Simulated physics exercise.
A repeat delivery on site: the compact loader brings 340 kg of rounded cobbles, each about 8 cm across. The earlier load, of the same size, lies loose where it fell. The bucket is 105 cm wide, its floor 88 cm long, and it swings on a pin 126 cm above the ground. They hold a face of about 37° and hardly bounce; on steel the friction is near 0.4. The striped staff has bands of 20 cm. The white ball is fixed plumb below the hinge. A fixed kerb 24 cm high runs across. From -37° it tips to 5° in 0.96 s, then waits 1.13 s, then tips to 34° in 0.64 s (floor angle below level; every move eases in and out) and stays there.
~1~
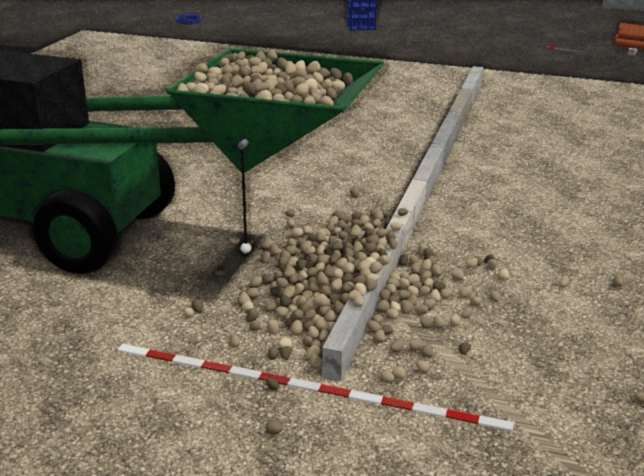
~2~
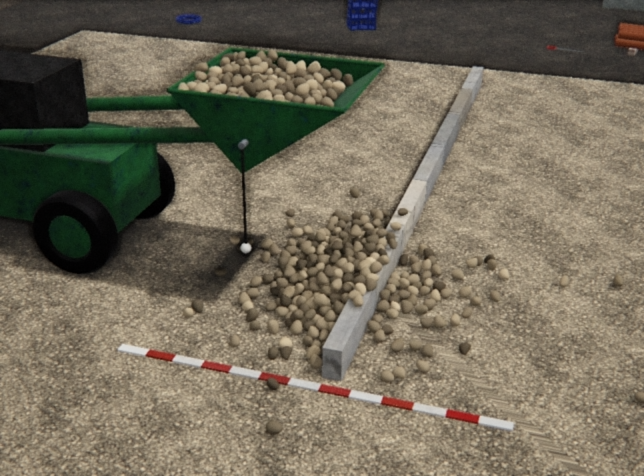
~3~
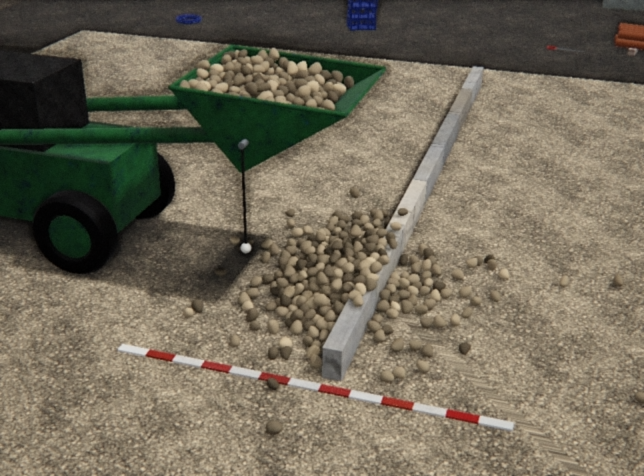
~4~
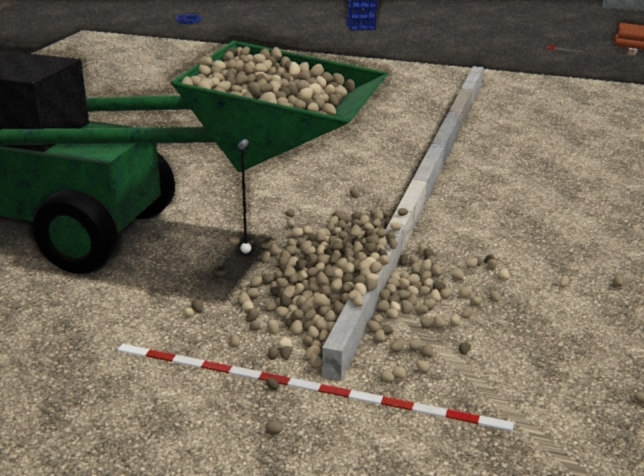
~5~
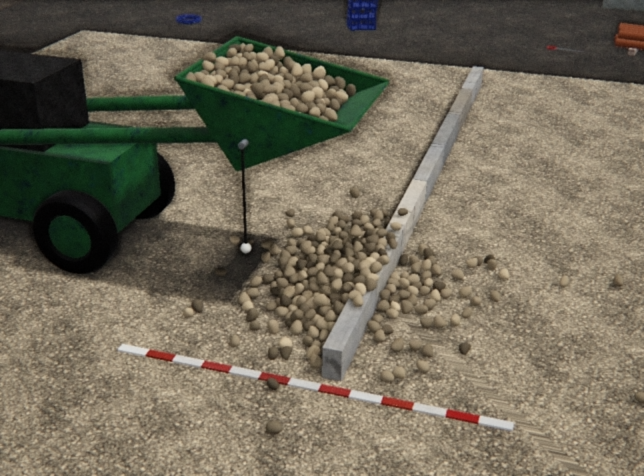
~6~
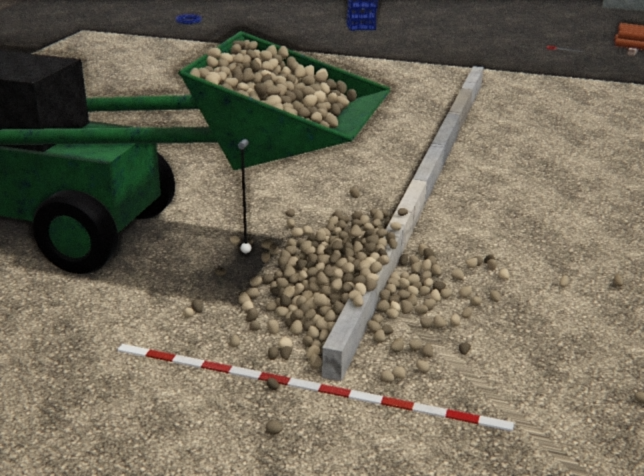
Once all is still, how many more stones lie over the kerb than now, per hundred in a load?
Some 72 per cent is added.
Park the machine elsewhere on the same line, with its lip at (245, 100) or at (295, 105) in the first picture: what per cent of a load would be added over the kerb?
First some 0, then 15 per cent.
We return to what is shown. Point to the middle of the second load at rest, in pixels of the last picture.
Near (415, 284).
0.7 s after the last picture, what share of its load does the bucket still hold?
It holds some 100 per cent.
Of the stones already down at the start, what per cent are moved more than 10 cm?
Roughly 10 per cent of them.
Then, 0.3 s after the last picture the floor is at -2°; in per cent of one load, 100 in the bucket, 85 on this side of the kerb, 15 over the kerb; the foremost stones are at (532, 297).
Then, 0.7 s after the last picture the floor is at 5°; in per cent of one load, 100 in the bucket, 85 on this side of the kerb, 15 over the kerb; the foremost stones are at (532, 297).
Then, 2.8 s after the last picture the floor is at 34°; in per cent of one load, 21 in the bucket, 130 on this side of the kerb, 49 over the kerb; the foremost stones are at (572, 305).
Then, 5.4 s after the last picture the floor is at 34°; in per cent of one load, 0 in the bucket, 113 on this side of the kerb, 87 over the kerb; the foremost stones are at (613, 314). Net gain over the kerb, 72.
